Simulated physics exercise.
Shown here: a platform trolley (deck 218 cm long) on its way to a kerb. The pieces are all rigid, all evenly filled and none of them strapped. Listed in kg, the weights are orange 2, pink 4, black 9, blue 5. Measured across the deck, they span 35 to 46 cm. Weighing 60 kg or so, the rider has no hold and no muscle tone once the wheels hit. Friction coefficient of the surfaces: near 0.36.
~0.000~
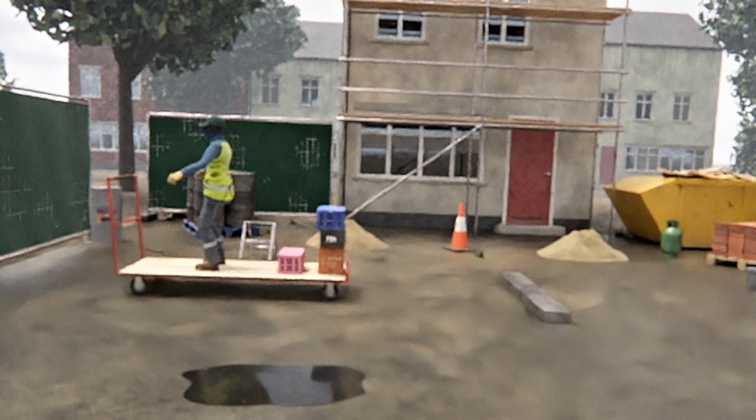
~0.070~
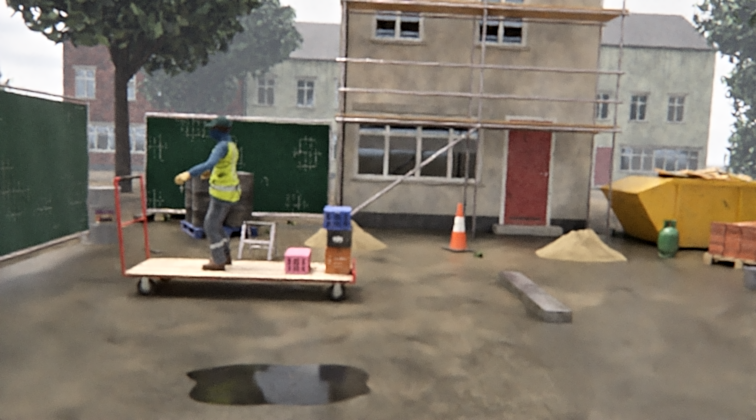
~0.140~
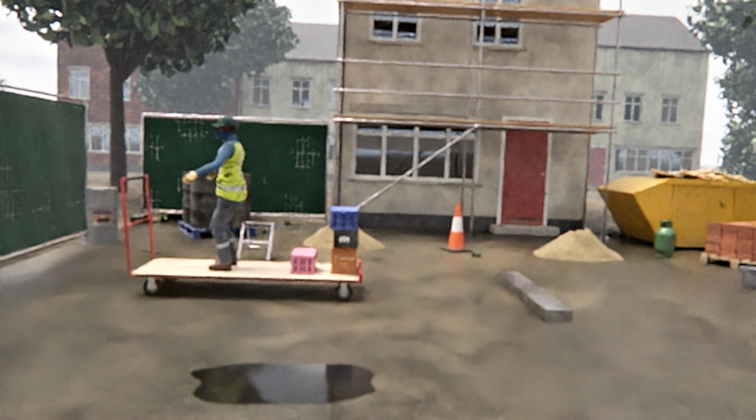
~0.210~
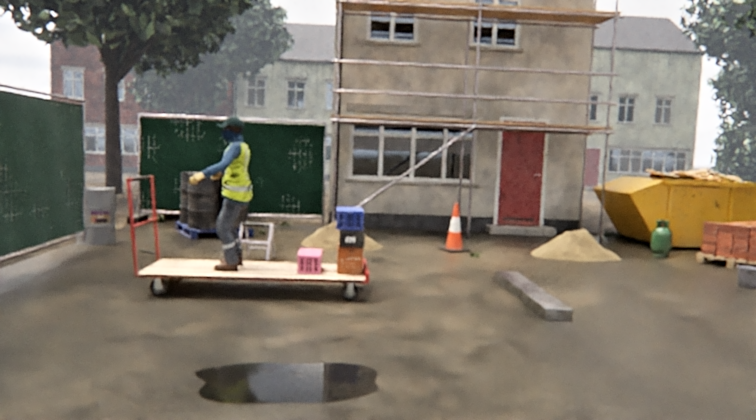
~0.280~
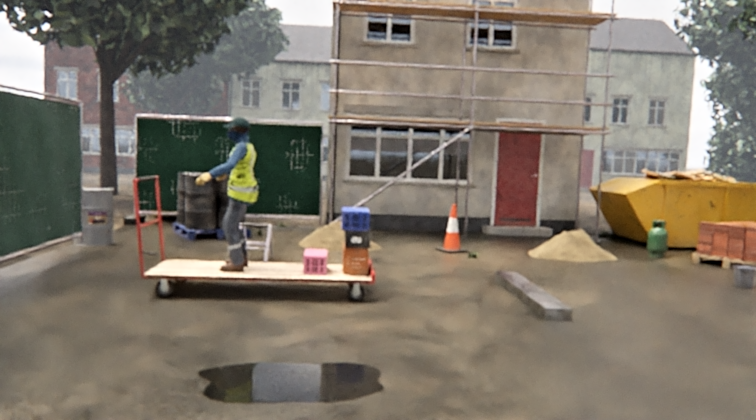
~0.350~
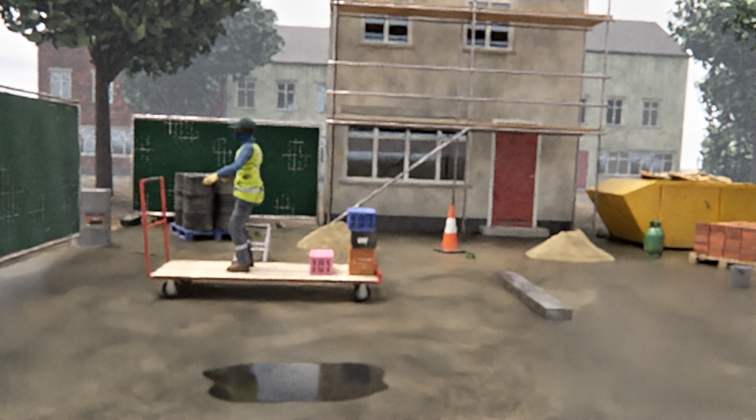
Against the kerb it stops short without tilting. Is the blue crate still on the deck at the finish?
Yes.
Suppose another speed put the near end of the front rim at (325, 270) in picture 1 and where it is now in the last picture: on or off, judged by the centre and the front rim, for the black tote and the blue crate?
Black: No longer aboard; blue: No longer aboard.
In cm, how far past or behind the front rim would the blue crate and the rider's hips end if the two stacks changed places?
Blue 30 behind, hips 100 behind.
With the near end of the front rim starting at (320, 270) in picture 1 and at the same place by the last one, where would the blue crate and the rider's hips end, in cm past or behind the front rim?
With that change, blue would rest 70 cm beyond the front rim and the hips 70 cm back from it.
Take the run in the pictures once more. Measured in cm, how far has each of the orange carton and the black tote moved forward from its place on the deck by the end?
The orange one ends about 0 cm forward, the black one about 5 cm.
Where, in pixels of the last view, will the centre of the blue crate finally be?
End point: About (515, 224) px.
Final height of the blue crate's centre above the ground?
Roughly 80 cm above it.
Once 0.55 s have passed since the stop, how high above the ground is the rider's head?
About 60 cm above the ground.
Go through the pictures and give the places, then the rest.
Blue crate (331, 218), orange carton (332, 258), rim corner (347, 280); 0 cm covered, 187 to go, in the first frame.
Blue crate (338, 218), orange carton (338, 258), rim corner (354, 280); 6 cm covered, 181 to go, in the second frame.
Blue crate (344, 218), orange carton (344, 258), rim corner (361, 280); 11 cm covered, 175 to go, in the third frame.
Blue crate (350, 218), orange carton (350, 258), rim corner (367, 280); 17 cm covered, 169 to go, in the fourth frame.
Blue crate (355, 219), orange carton (355, 258), rim corner (373, 280); 23 cm covered, 164 to go, in the fifth frame.
Blue crate (361, 219), orange carton (361, 259), rim corner (380, 280); 29 cm covered, 158 to go. Speed about 0.8 m/s, in the sixth frame.
After 2.28 s the deck stops.
After 2.83 s the blue crate is 12 cm behind the rim, tilted 0°, near (517, 224) in the last picture's view.
After 3.28 s the blue crate is 15 cm behind the rim, tilted 0°, near (515, 224) in the last picture's view.
When all is still (6.3 s), nothing is past the rim; behind it, orange carton, pink crate, black tote, blue crate and the rider's hips.
